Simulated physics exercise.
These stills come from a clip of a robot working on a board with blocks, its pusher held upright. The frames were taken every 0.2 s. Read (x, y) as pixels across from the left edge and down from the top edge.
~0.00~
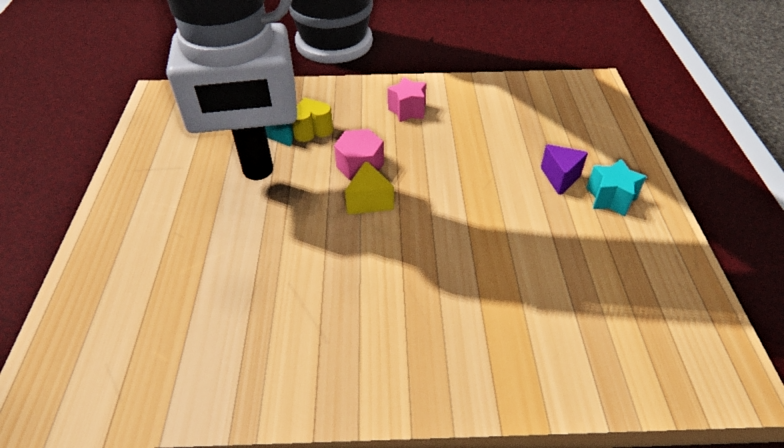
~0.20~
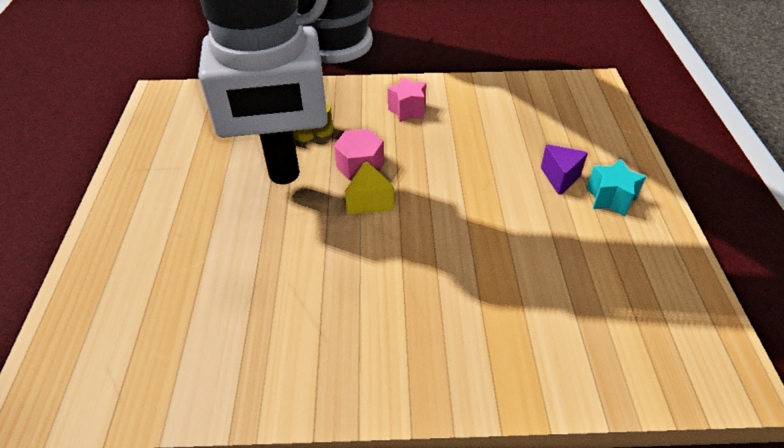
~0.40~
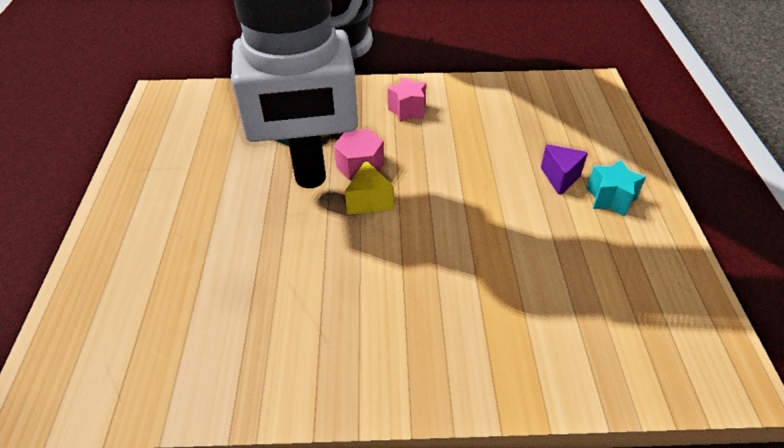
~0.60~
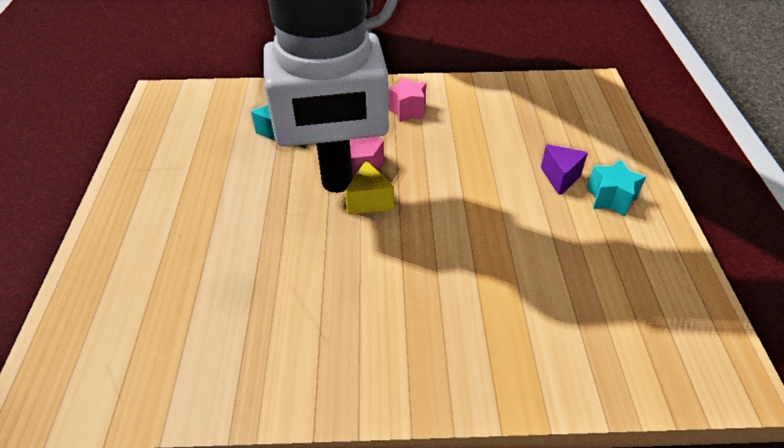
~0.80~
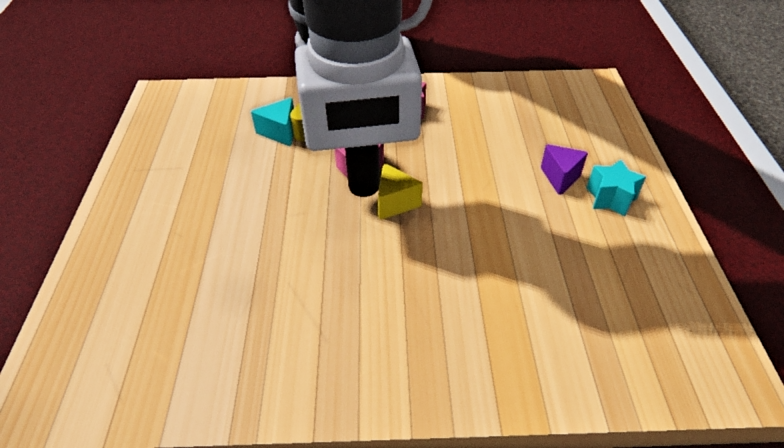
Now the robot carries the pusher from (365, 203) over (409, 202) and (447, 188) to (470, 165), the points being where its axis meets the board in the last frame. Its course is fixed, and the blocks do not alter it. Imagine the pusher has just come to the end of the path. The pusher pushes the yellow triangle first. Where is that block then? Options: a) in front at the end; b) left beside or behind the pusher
My pick is b.
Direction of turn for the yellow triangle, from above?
Looking from above, the answer is clockwise.
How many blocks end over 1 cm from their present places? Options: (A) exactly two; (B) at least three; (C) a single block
That would be C.
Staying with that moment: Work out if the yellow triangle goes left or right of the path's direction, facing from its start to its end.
Seen from start to end, it moves right.
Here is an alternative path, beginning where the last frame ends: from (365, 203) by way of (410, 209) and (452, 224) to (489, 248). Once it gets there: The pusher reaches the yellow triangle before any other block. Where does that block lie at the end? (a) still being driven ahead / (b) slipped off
b (slipped off)
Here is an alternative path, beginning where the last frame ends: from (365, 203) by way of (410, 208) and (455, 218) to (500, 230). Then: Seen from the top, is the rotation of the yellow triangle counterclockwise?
Answer: Yes.
On the path given first. One third of the way, pusher at (410, 187); yellow triangle at (441, 178).
Two thirds of the way, pusher at (448, 173); yellow triangle at (481, 170), turned 25° clockwise.
At the end, pusher at (472, 150); pink hexagonal block in place; yellow triangle at (487, 168), turned 35° clockwise.
